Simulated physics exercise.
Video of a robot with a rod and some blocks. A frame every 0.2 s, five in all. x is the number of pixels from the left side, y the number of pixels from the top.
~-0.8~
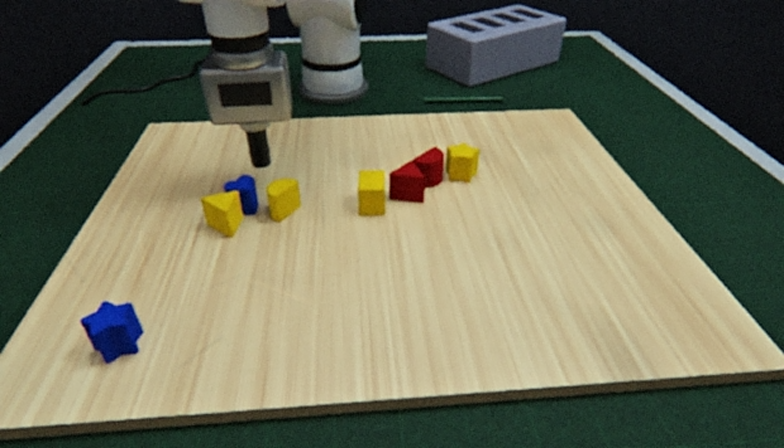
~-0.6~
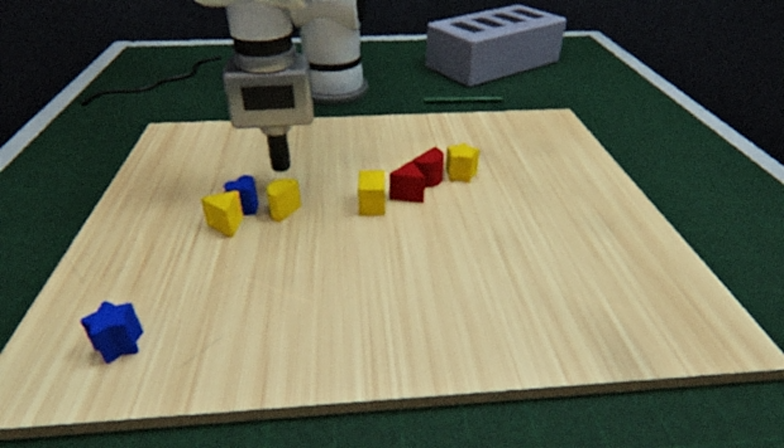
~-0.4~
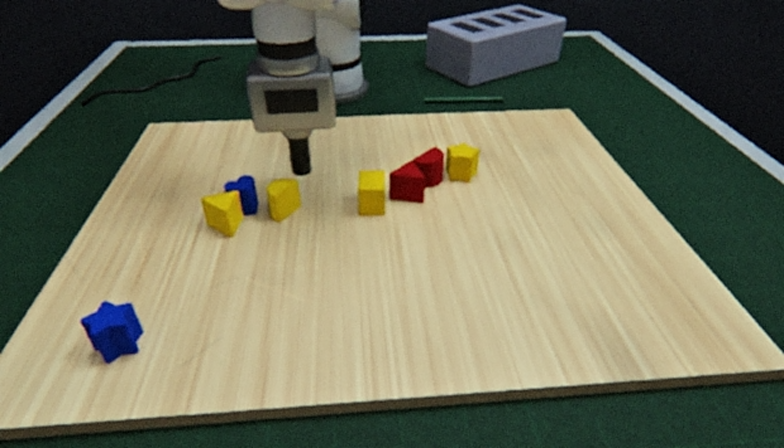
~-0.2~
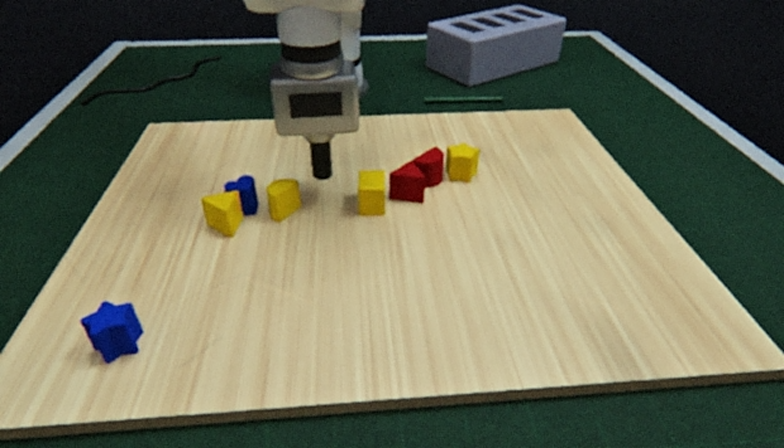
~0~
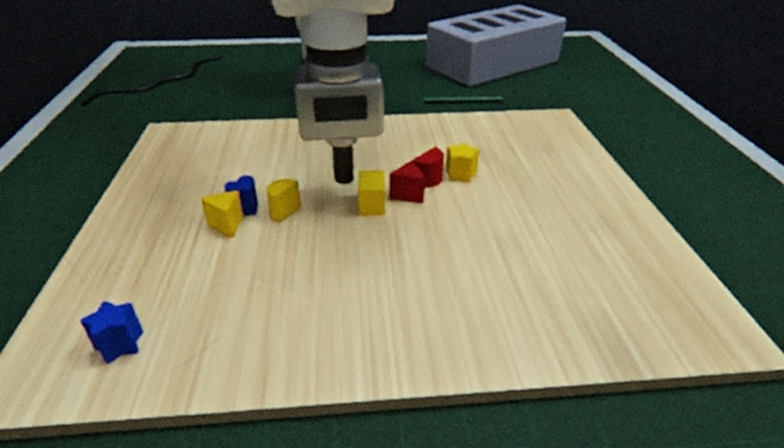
A robot arm with a dark rod glides steadily to the right above a wooden board, passing behind a yellow block toward a yellow oblong one, while the yellow, red and blue blocks all stay still.
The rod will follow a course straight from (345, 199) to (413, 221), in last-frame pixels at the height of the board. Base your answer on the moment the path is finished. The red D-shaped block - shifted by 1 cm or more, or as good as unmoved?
It stays put.
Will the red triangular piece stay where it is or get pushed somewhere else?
It will be nudged away from its spot.
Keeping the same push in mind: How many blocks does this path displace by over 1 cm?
Count: 2.
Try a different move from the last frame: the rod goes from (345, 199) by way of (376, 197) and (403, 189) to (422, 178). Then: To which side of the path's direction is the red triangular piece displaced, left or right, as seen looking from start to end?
Answer: Right.
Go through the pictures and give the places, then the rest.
Tip of the rod at (262, 164), middles of tops, yellow oblong at (372, 179), red triangular piece at (409, 170), red D-shaped block at (431, 155), in the first frame.
Rod at (281, 168), nothing pushed, in the second frame.
Rod at (302, 172), nothing pushed, in the third frame.
Rod at (323, 176), nothing pushed, in the fourth frame.
Rod at (344, 180), yellow oblong at (372, 179), red triangular piece at (409, 170), red D-shaped block at (431, 155), in the fifth frame.
The first path, step by step. Halfway along, rod at (378, 190); yellow oblong at (401, 187); red triangular piece at (423, 171), turned 55° anticlockwise.
At the end, rod at (414, 201); yellow oblong at (439, 195); red triangular piece at (433, 174), turned 105° anticlockwise; red D-shaped block unmoved.
